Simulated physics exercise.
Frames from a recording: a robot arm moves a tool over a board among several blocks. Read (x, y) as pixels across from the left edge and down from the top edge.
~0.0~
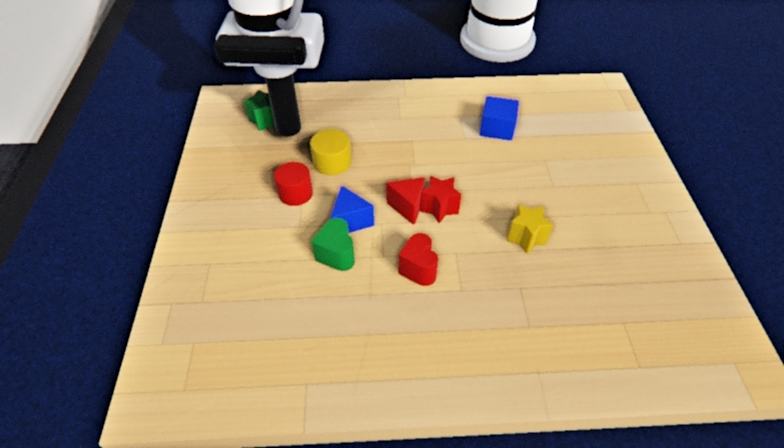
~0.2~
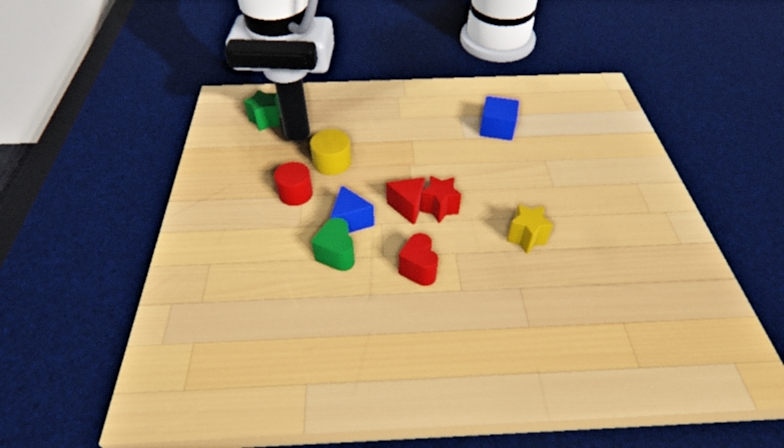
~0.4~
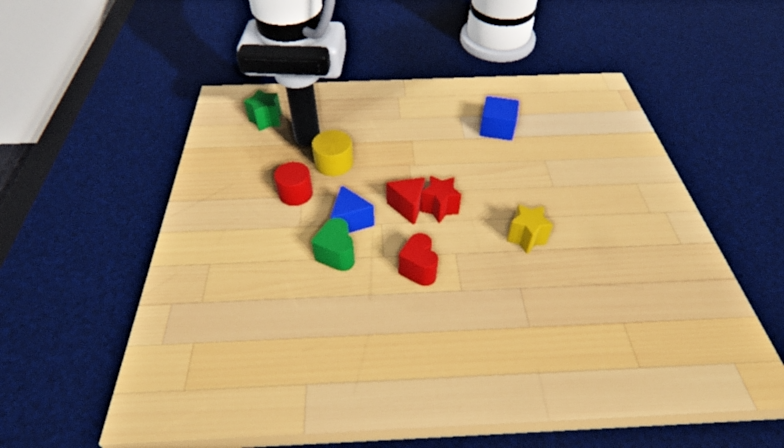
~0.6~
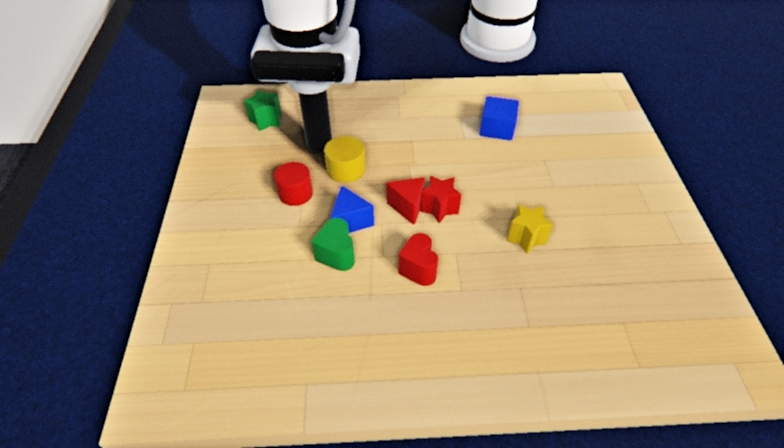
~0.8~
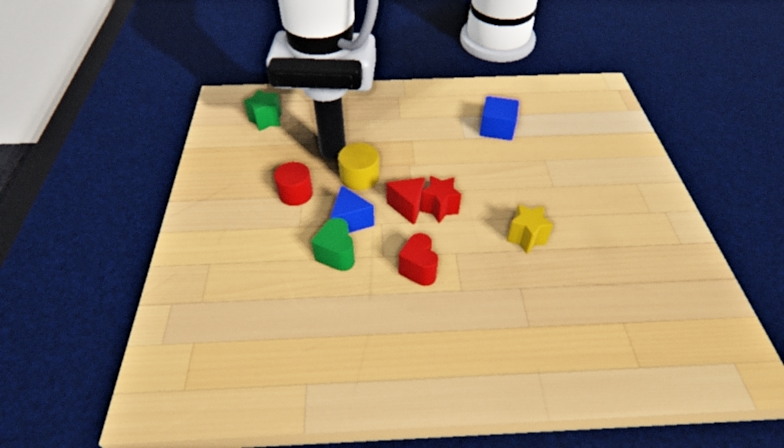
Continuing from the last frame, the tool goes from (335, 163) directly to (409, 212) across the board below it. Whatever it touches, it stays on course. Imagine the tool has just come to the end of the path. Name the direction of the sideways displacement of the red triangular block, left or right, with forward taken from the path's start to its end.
Moves right.
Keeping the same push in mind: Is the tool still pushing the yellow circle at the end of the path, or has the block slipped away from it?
My guess is it keeps its place ahead of the tool.
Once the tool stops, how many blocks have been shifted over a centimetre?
Put simply, three or more blocks are moved more than 1 cm.
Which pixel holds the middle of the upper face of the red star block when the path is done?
Pixel (470, 197).
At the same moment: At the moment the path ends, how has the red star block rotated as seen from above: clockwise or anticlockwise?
It twists against the clock when seen from above.
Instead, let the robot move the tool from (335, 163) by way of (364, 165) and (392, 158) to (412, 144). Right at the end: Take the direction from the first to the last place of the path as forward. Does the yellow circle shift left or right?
Sideways, to the right.
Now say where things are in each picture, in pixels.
The first picture shows lower end of the tool at (289, 130), tops of blocks, blue triangular block at (349, 202), yellow circle at (330, 141), red triangular block at (409, 188), red star block at (442, 188).
The second picture shows tool at (298, 134), blocks as before.
The third picture shows tool at (308, 139), yellow circle at (332, 142).
The fourth picture shows tool at (320, 145), yellow circle at (344, 148).
The fifth picture shows tool at (333, 152), blue triangular block at (349, 202), yellow circle at (359, 156), red triangular block at (409, 188), red star block at (442, 188).
What follows on the original path. One third of the way, tool at (357, 167); yellow circle at (385, 171); red triangular block at (410, 190), turned 10° anticlockwise.
Two thirds of the way, tool at (383, 184); yellow circle at (410, 191); red triangular block at (433, 212), turned 30° anticlockwise; red star block at (453, 192), turned 55° anticlockwise.
At the end, tool at (410, 201); blue triangular block not moved; yellow circle at (438, 211); red triangular block at (458, 235), turned 15° anticlockwise; red star block at (470, 197), turned 120° anticlockwise.
